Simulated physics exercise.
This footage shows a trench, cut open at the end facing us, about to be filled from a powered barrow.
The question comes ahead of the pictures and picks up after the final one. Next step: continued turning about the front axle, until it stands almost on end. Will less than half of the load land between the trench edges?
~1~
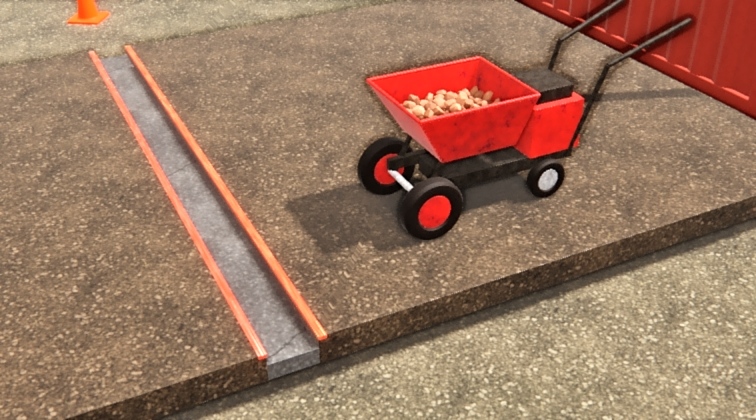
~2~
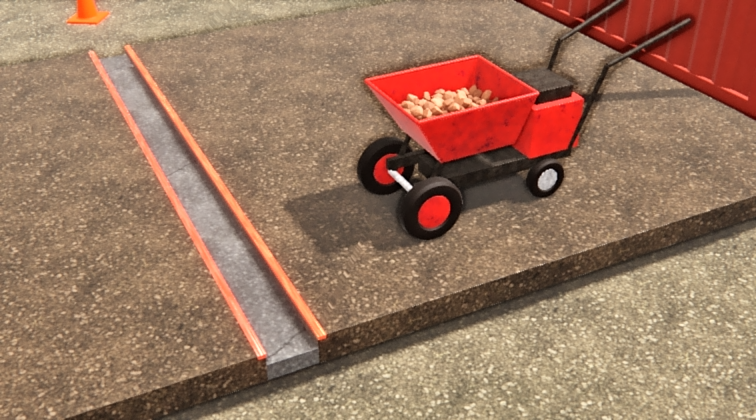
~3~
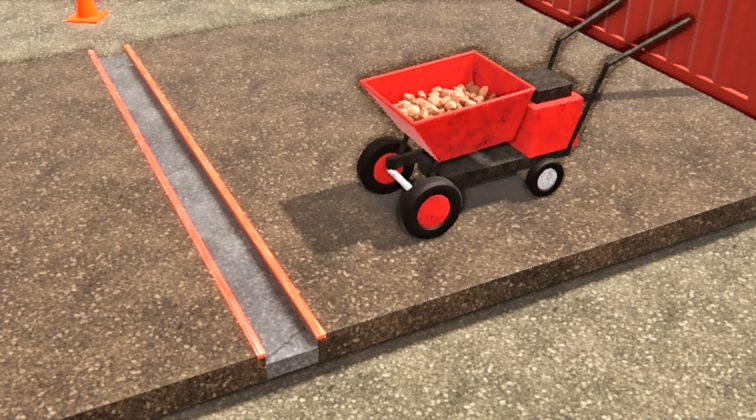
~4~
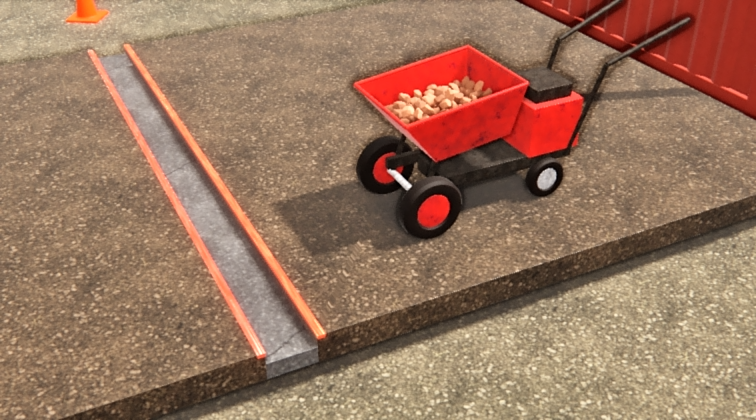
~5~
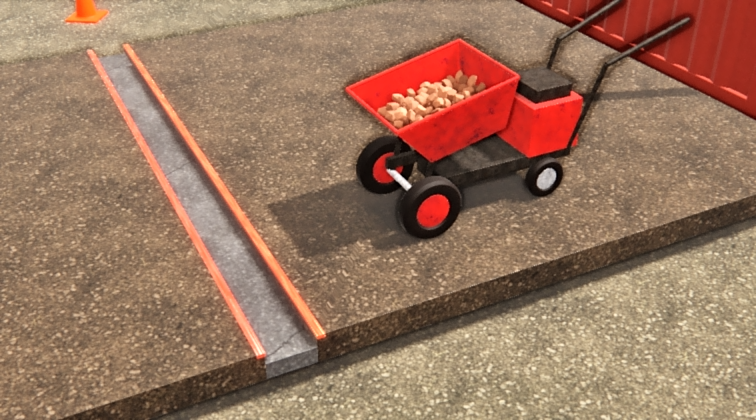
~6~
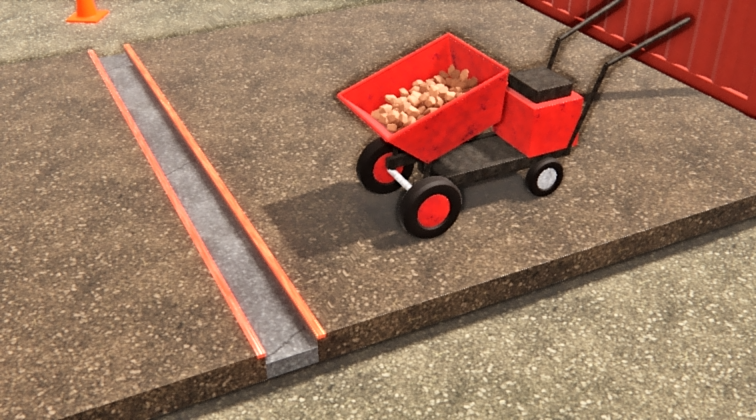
Yes, less than half gets in.
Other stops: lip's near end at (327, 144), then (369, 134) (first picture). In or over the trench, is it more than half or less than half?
Initially shy of half, next past the halfway mark.
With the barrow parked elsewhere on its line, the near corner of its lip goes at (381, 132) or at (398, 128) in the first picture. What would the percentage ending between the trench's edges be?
Well, you'd get roughly 70 per cent from the first place and roughly 50 per cent from the second.
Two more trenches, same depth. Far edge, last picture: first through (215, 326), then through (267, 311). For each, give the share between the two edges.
Respectively, 30 % and 20 %.
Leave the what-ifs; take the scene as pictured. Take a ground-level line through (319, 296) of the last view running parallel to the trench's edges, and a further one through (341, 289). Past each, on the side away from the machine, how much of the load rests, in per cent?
Estimate: 40 %, then 70 %.
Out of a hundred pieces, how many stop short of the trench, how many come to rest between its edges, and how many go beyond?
In percent, short 60, between 30 and beyond 0.
Soon, skip tipped steeply; all in the skip.
A while on, skip tipped right over; nearly all in the skip; a small part short of the trench; a stray few falling.
Towards the end, skip tipped right over; about a quarter in the skip; about half short of the trench; about a quarter in or heaped over the trench.
Finally, skip tipped right over; a small part in the skip; about half short of the trench; about a quarter in or heaped over the trench; none beyond it.
